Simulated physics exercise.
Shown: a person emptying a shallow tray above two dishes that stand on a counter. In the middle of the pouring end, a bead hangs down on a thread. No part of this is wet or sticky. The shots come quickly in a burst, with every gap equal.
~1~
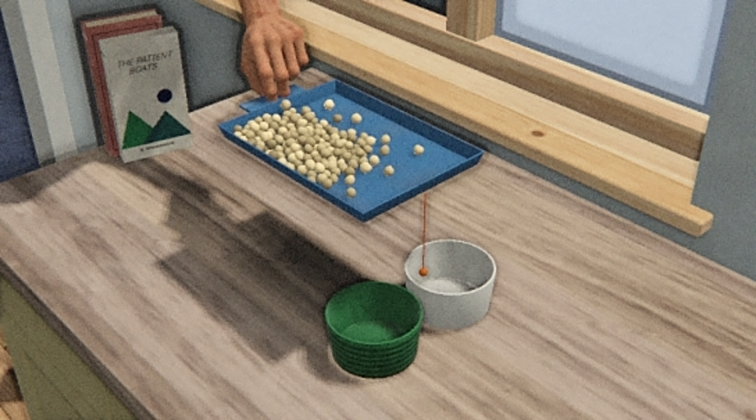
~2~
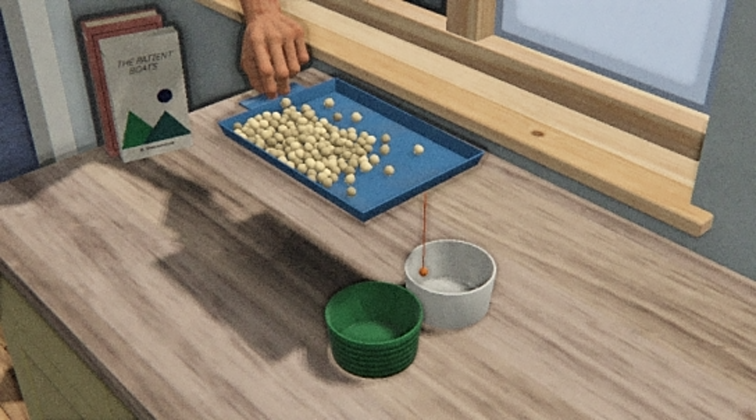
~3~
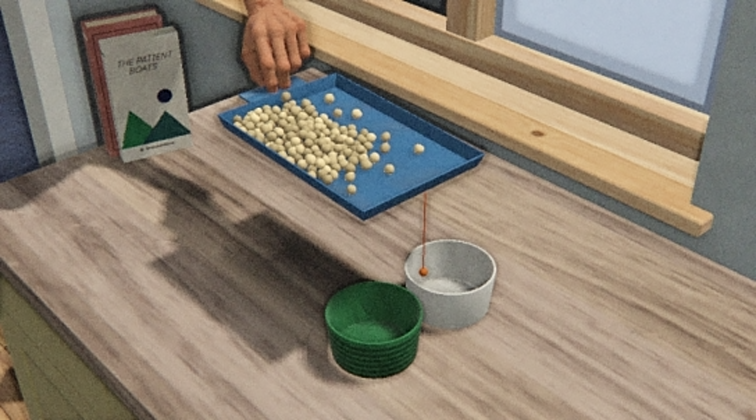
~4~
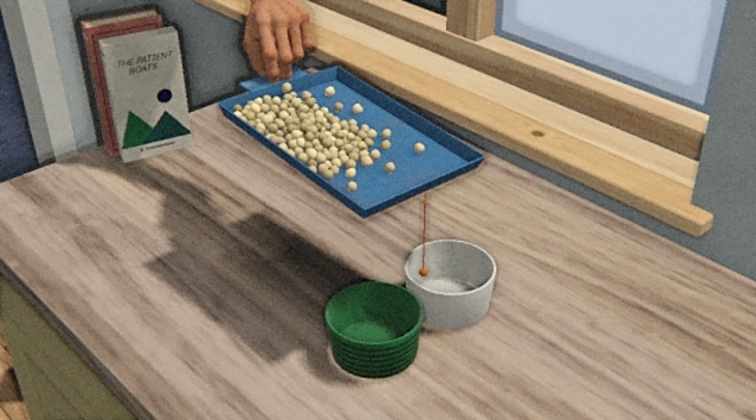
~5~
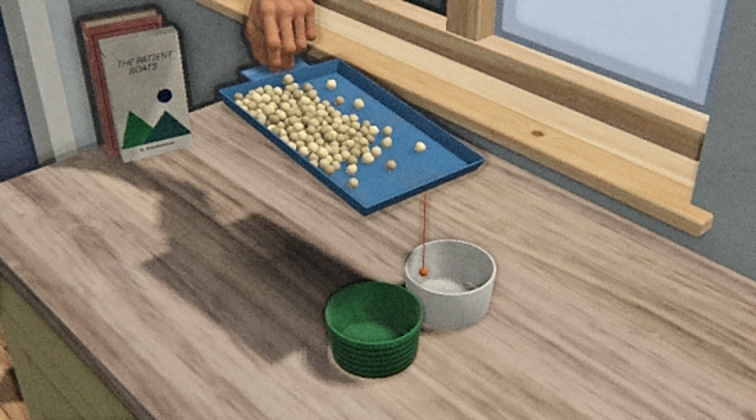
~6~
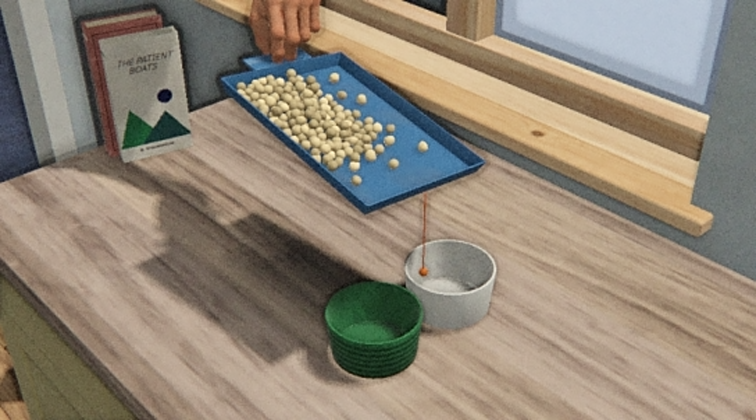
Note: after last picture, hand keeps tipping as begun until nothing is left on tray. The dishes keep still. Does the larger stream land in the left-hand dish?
No, it lands in the right-hand dish.
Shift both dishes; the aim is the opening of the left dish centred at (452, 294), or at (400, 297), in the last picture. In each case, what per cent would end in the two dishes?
About 60% and about 80%.
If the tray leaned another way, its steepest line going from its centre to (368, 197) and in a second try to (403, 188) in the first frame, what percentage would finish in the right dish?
Roughly 0 % in the first case and 10 % in the second.
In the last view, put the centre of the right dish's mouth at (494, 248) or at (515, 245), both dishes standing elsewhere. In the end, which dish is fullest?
The dish to the right at the first, the dish to the right at the second.
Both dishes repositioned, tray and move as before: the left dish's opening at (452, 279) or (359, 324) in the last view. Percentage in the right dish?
First some 30, then 20 per cent.
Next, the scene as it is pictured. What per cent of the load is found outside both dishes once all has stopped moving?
Share: Approx. 40 %.
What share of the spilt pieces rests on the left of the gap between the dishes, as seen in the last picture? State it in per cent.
Close to 0 per cent.
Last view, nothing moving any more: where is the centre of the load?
I'd say the middle ends up at about (467, 295).
Soon after the last picture, tray tipped steeply; about two thirds on the tray; a small part in the right dish; a small part outside both; a small part in the air.
A little later, tray tipped right over; a stray few on the tray; about half in the right dish; about a third outside both; a small part in the air.
Later still, tray tipped past a quarter turn; about half in the right dish; about half outside both.
At rest, tray tipped past a quarter turn; none in the left dish; about half in the right dish; about half outside both.
